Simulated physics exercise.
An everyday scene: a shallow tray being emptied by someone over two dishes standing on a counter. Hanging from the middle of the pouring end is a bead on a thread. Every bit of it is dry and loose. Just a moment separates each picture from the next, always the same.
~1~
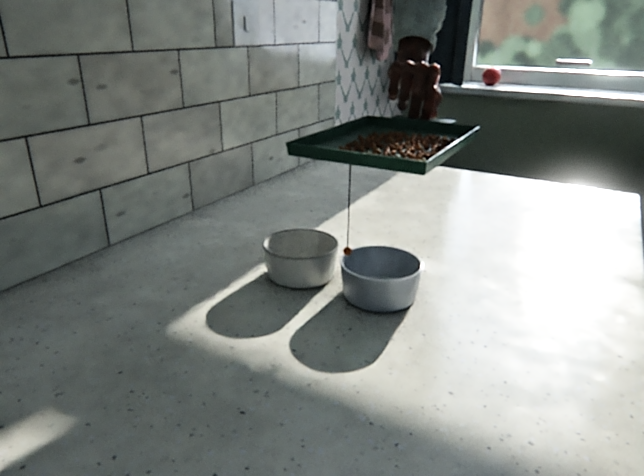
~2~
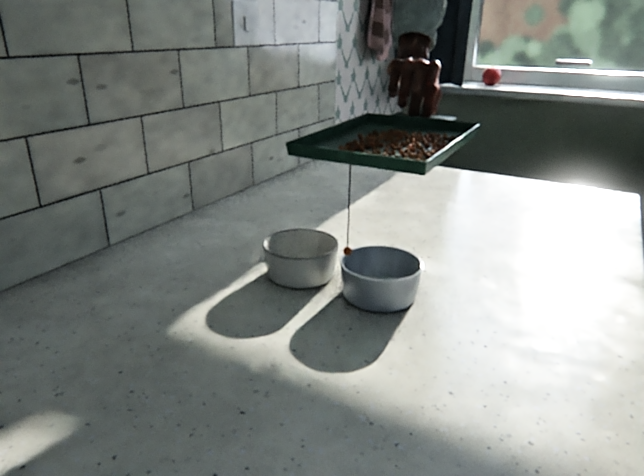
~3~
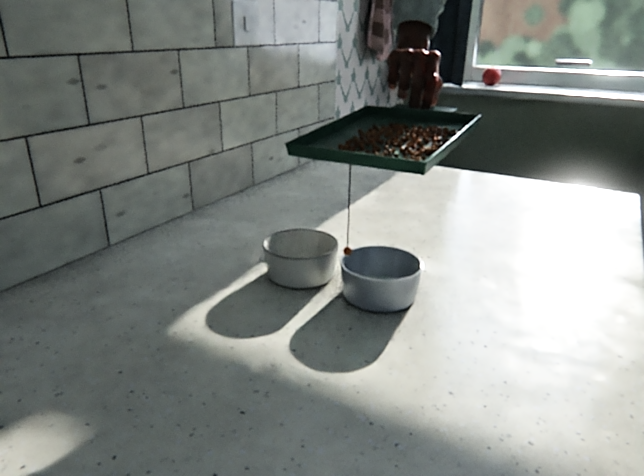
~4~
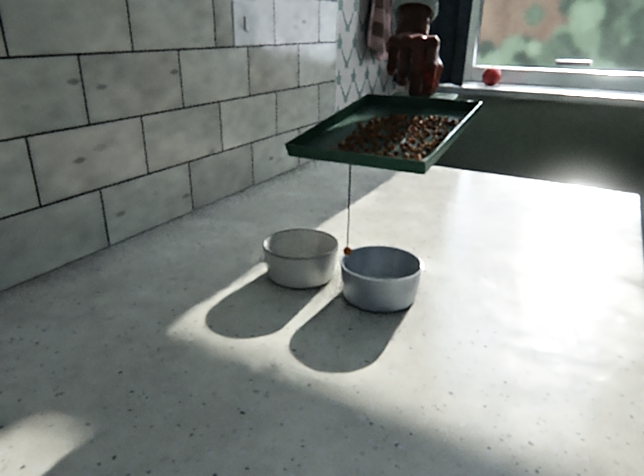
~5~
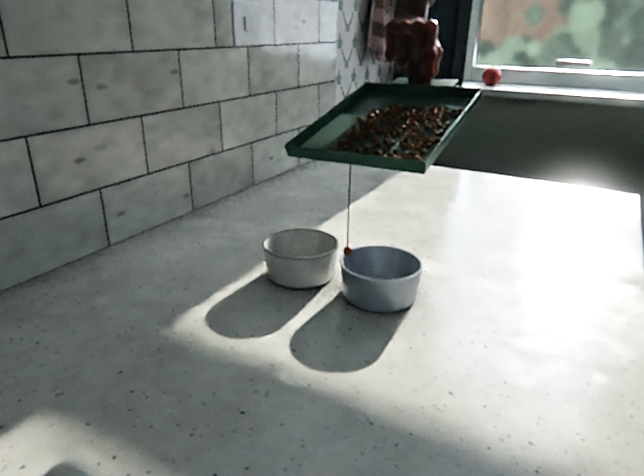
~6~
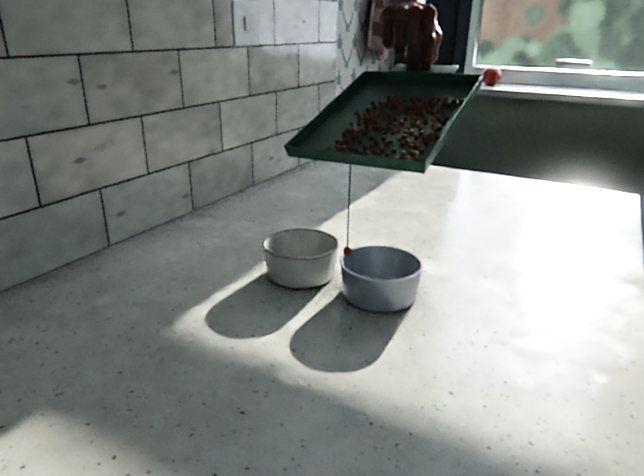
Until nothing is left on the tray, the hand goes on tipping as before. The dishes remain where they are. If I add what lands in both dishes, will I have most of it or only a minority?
Mostly spilled.
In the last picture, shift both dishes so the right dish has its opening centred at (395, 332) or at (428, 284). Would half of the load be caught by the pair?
The pair would catch the lesser share the first time and the lesser share the second time.
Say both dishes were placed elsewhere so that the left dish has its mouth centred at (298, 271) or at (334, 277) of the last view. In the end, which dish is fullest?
In the first try it's the one on the left, and in the second it's the one on the left.
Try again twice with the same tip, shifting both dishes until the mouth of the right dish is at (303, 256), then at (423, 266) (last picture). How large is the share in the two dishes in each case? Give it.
I'd expect some 30 percent, and then some 0 percent.
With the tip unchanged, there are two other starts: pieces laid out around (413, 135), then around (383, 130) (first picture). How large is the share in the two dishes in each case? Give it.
Respectively 0 and 0 in a hundred.
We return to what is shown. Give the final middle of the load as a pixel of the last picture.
Centre at rest: Close to (304, 321).
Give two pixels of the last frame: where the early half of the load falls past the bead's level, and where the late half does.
(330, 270) first, (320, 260) later.
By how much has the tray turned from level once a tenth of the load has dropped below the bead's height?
About 105 degrees.
Shortly afterwards, tray tipped steeply; all but a few on the tray; only a few in the air.
Next, tray tipped right over; all but a few on the tray; a little outside both; only a few in the air.
Some moments later, tray tipped past a quarter turn; only a few in the left dish; all but a few outside both.
In the end, tray tipped past a quarter turn; none at all in the right dish; none at all in the left dish; the whole lot outside both.
